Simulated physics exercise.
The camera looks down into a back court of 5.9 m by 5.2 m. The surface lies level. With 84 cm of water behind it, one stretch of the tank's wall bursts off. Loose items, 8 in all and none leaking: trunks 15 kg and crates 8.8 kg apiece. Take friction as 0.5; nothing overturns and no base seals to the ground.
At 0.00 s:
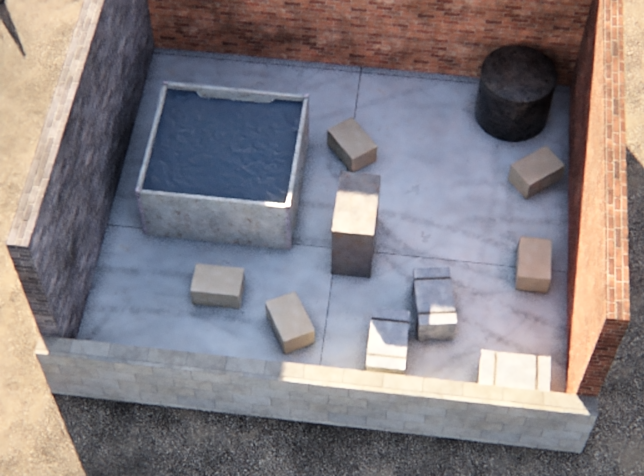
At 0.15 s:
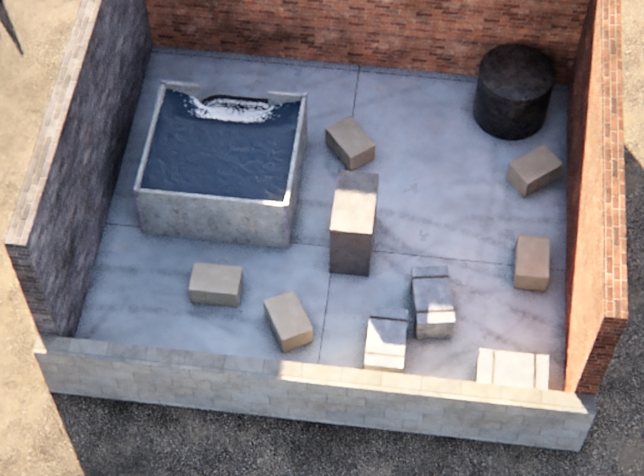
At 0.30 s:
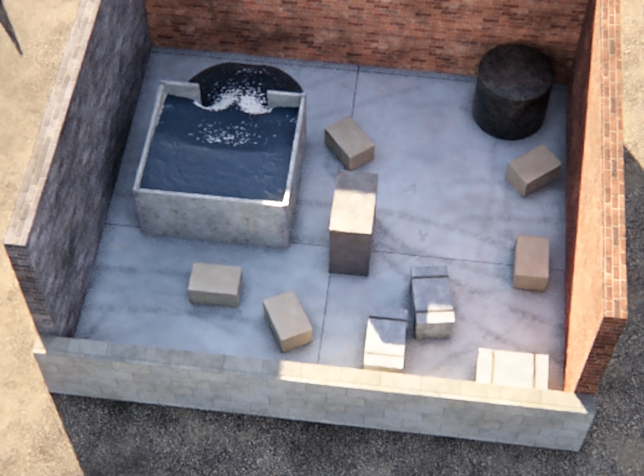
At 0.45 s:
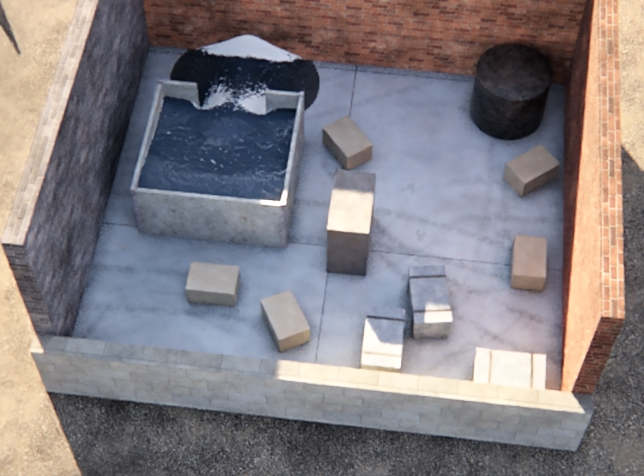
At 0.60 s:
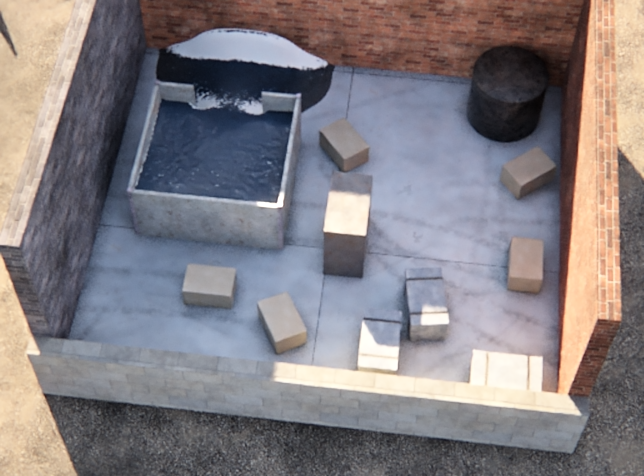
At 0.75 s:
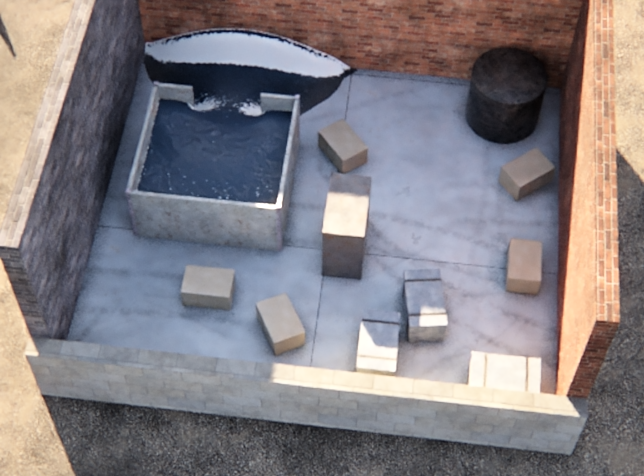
In a brick-walled court, part of the back wall of a square water tank broke open, and dark, foaming water poured out behind it and spread sideways along the brick wall while the scattered boxes stayed still.
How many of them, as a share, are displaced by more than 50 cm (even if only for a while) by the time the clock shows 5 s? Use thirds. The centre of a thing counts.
It is between one and two thirds.
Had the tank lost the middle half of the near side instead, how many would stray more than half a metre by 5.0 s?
In that case 7 of them.
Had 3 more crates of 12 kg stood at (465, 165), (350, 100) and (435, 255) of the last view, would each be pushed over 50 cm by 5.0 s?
In that order: More, past it, under.
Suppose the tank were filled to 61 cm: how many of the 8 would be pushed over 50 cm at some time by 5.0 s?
In that case 2 of them.
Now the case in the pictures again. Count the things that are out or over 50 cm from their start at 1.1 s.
I count 0.
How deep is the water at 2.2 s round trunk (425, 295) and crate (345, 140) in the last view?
About 0 and 1 cm.
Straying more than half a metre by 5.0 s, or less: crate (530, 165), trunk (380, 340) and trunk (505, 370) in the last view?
In that order: Past it, less, short of it.
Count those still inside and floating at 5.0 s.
4 of them.
After 1.1 s 0 of 8 are over 50 cm from their spots; 0 afloat.
After 2.2 s 0 of 8 are over 50 cm from their spots; 0 afloat.
After 3.5 s 2 of 8 are over 50 cm from their spots; 2 afloat.
After 5.0 s 3 of 8 are over 50 cm from their spots, and 3 have been at some point; 4 afloat.
